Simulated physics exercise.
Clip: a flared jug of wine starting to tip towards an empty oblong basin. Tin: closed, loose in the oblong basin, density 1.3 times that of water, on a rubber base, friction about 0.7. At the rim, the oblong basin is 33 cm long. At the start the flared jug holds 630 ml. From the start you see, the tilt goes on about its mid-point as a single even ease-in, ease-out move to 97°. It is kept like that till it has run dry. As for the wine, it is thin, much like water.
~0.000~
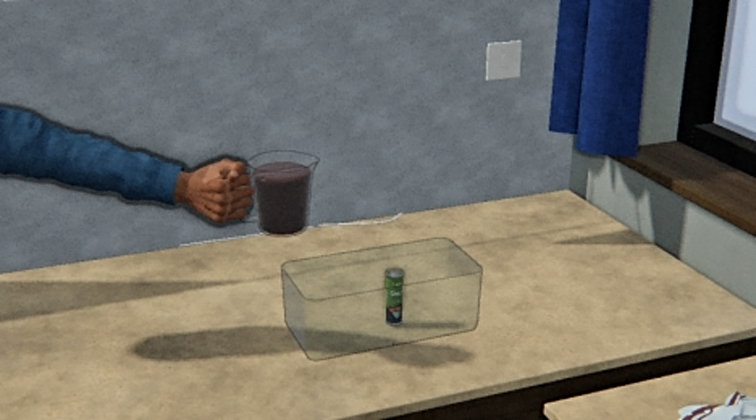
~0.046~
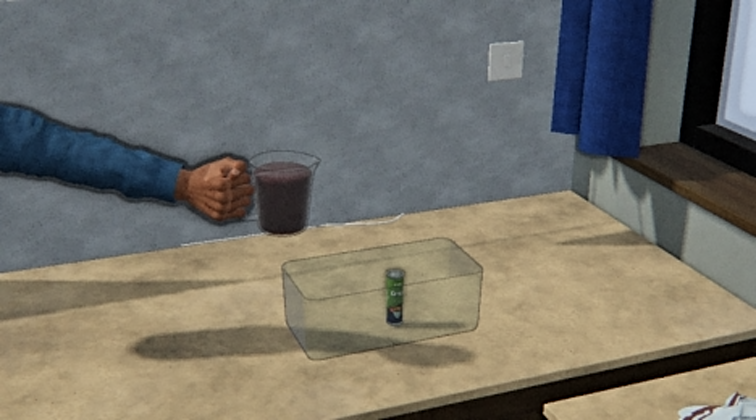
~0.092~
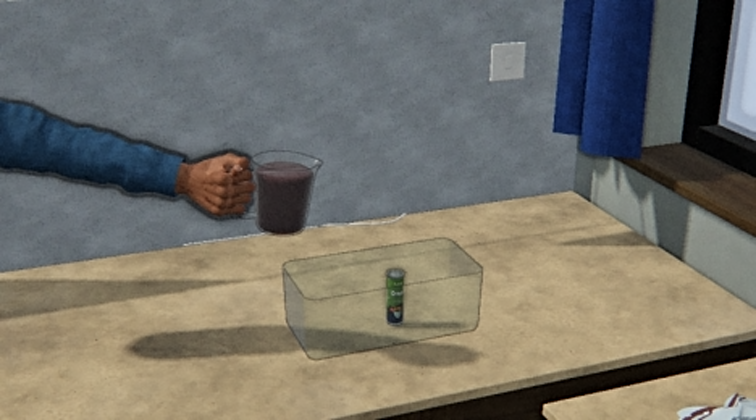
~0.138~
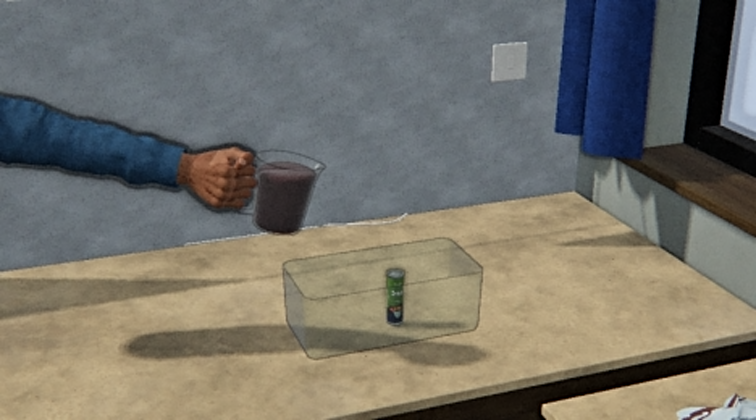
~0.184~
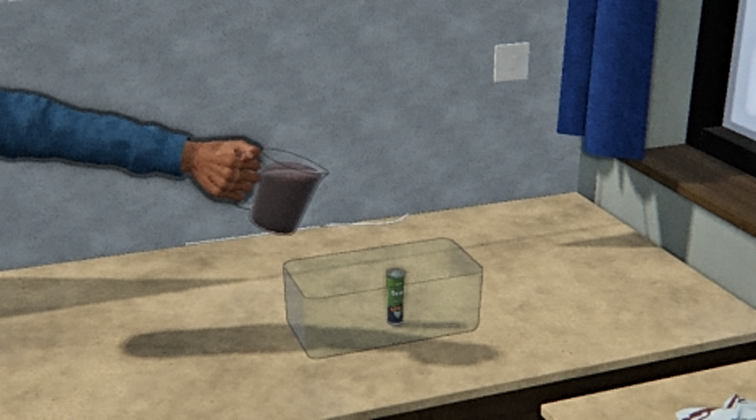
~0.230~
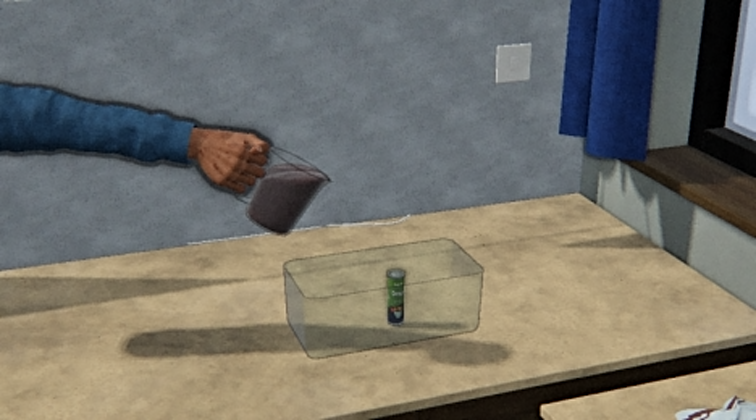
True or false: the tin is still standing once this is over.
True.
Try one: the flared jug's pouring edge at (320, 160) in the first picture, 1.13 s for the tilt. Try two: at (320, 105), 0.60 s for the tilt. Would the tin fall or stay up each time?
First it stays on its base; then it tips over.
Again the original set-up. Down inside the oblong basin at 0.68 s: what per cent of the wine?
That comes to about 60 percent.
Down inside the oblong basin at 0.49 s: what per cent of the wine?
Estimate - around 12 in a hundred parts.
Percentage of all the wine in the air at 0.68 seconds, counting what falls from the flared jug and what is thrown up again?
About 22 per cent.
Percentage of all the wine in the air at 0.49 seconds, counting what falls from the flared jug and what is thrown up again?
Share: Roughly 30 per cent.
After 0.49 s the tilt is 89° and 58 per cent is still to pour; the tin stands where it began.
After 0.68 s the tilt is 97° and 19 per cent is still to pour; the tin stands where it began.
After 0.88 s the tilt is 97° and 4 per cent is still to pour; the tin stands where it began.
After 1.10 s the tilt is 97° and 1 per cent is still to pour; the tin stands where it began.
In the end the tin stands where it began.
